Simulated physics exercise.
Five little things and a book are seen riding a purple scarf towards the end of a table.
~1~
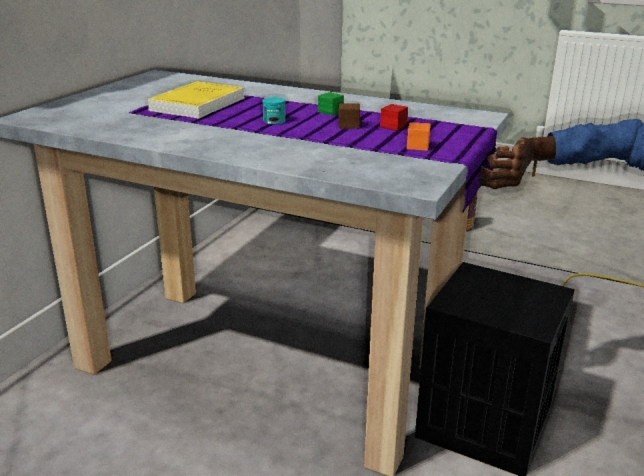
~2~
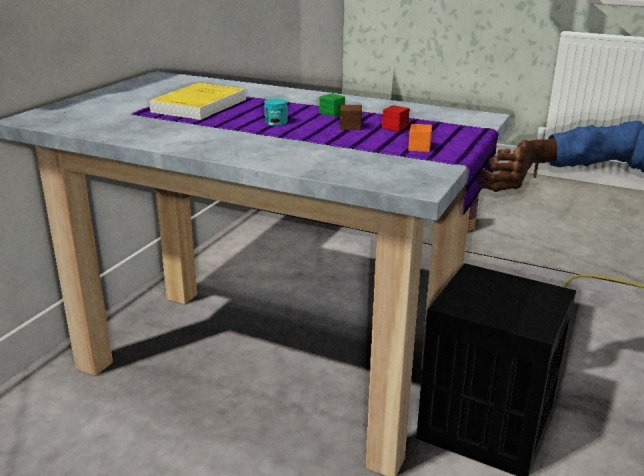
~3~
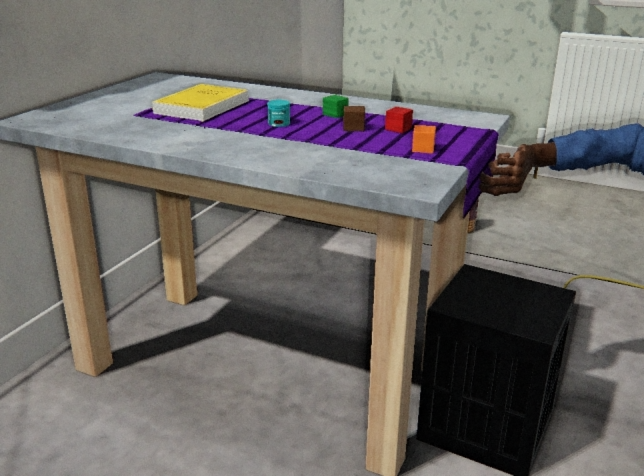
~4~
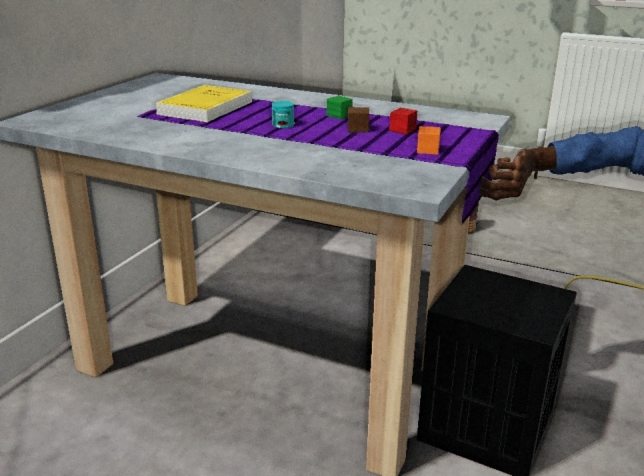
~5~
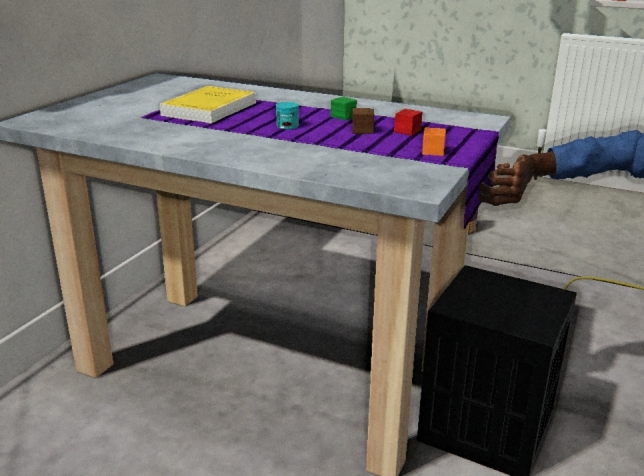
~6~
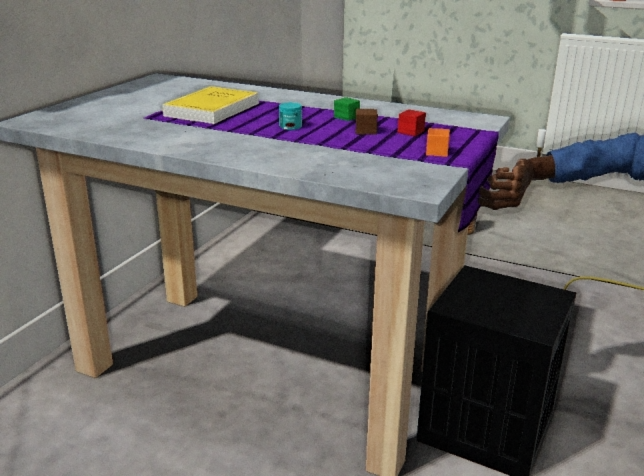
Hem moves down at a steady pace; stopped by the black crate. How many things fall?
The total lost is two.
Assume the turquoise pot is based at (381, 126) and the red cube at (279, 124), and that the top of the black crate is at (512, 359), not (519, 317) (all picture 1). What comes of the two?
Well, the turquoise pot is dislodged, and the red cube is safe.
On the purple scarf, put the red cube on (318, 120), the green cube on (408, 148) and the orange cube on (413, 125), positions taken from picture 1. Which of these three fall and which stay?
Here's what happens: The red cube remains aboard, the green cube leaves its perch, the orange cube leaves its perch.
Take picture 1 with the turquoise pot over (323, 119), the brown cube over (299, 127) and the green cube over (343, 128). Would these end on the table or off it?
Fate of the turquoise pot: It stays; fate of the brown cube: It stays; fate of the green cube: It stays.
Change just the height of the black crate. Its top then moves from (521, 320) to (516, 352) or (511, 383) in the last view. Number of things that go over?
3 and 4.
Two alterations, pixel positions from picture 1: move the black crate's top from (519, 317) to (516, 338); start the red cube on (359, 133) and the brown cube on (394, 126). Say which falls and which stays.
The red cube comes down; the brown cube is carried off.
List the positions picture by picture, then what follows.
The first picture shows hem (463, 212); orange cube (420, 126); red cube (395, 107); brown cube (350, 106); green cube (331, 95); turquoise pot (274, 100); top of the crate (519, 317).
The second picture shows hem (463, 213); orange cube (421, 127).
The third picture shows hem (463, 218); red cube (400, 110).
The fourth picture shows hem (462, 223); brown cube (359, 110); top of the crate (521, 319).
The fifth picture shows hem (464, 229); green cube (344, 100).
The sixth picture shows hem (458, 232); orange cube (439, 132); red cube (412, 113); brown cube (367, 111); green cube (347, 100); turquoise pot (290, 105).
Soon after, hem near (475, 247); orange cube gone.
After that, hem on the crate; orange cube and red cube gone.
In the end, hem on the crate; orange cube and red cube gone. The table loses two.
